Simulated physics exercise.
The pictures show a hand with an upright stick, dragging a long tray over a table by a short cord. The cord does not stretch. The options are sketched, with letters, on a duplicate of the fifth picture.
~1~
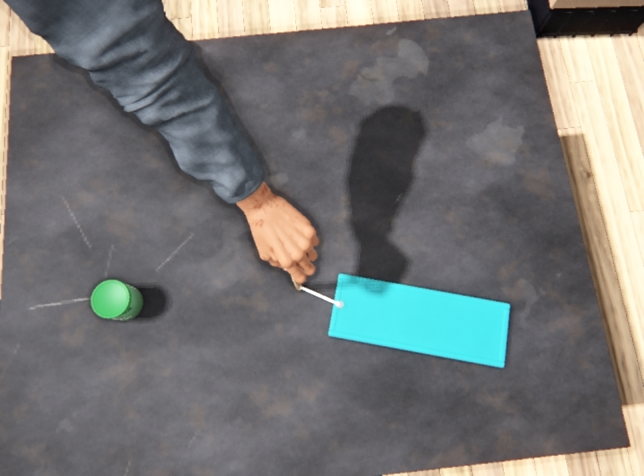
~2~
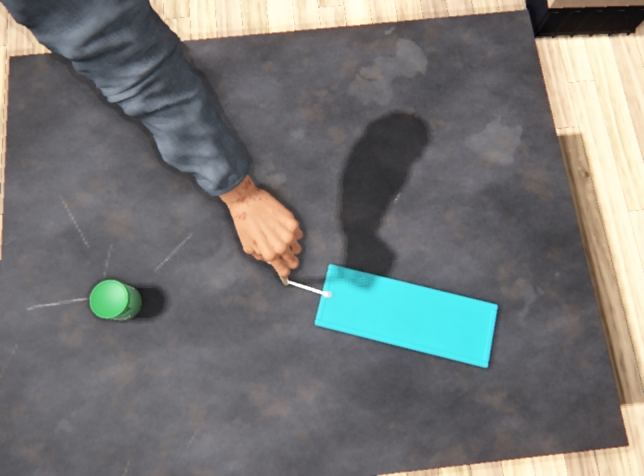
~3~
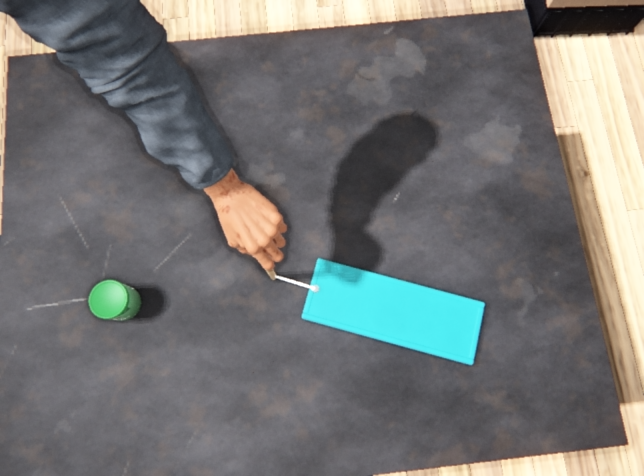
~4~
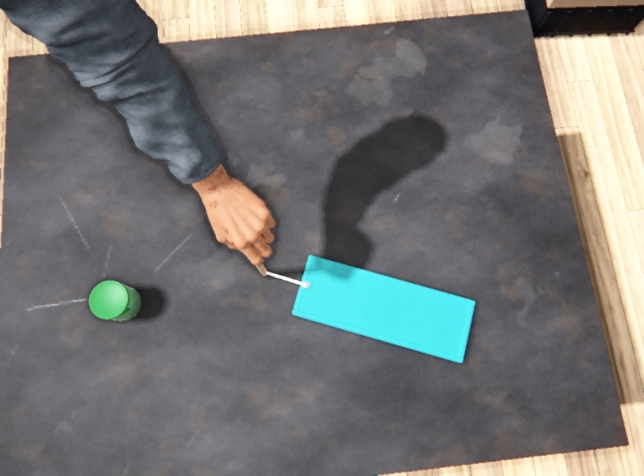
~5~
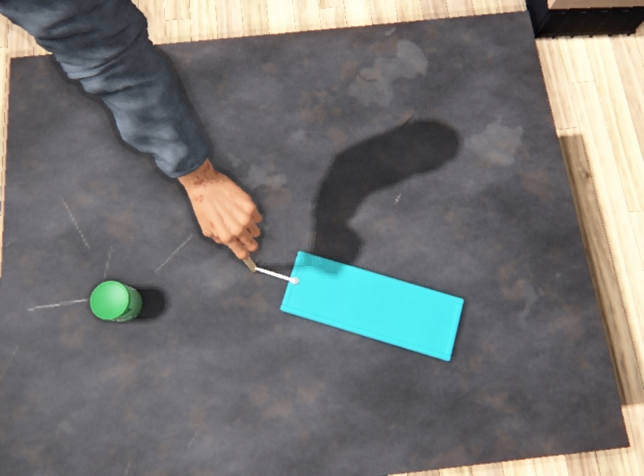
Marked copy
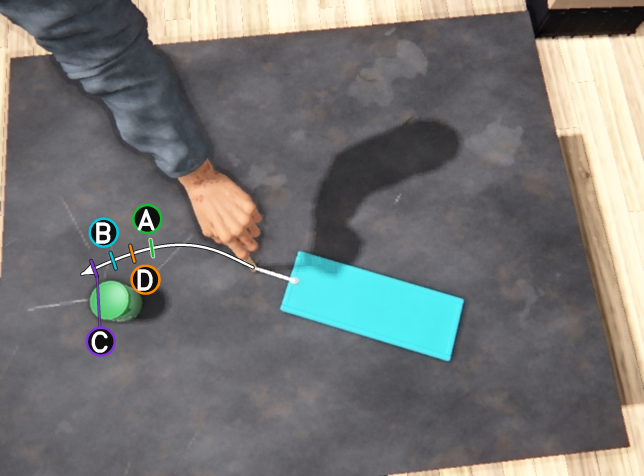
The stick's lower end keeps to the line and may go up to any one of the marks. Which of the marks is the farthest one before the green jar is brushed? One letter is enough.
Up to mark B.
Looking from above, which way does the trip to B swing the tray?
Anticlockwise.
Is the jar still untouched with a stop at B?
Yes.
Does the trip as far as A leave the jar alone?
For that mark, yes.
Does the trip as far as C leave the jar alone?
No.
On the copy, A at (152, 248); B at (113, 260); C at (94, 269); D at (132, 254); the route from (253, 267) via (169, 246) to (82, 274).
On B. First, foot of the stick (206, 248), middle of the tray (323, 287).
Then, foot of the stick (157, 248), middle of the tray (277, 275).
Finally, foot of the stick (114, 261), middle of the tray (237, 271); nothing has been touched.
By contrast, A is safe but short; C is too far, the jar has been hit; D is safe but short.
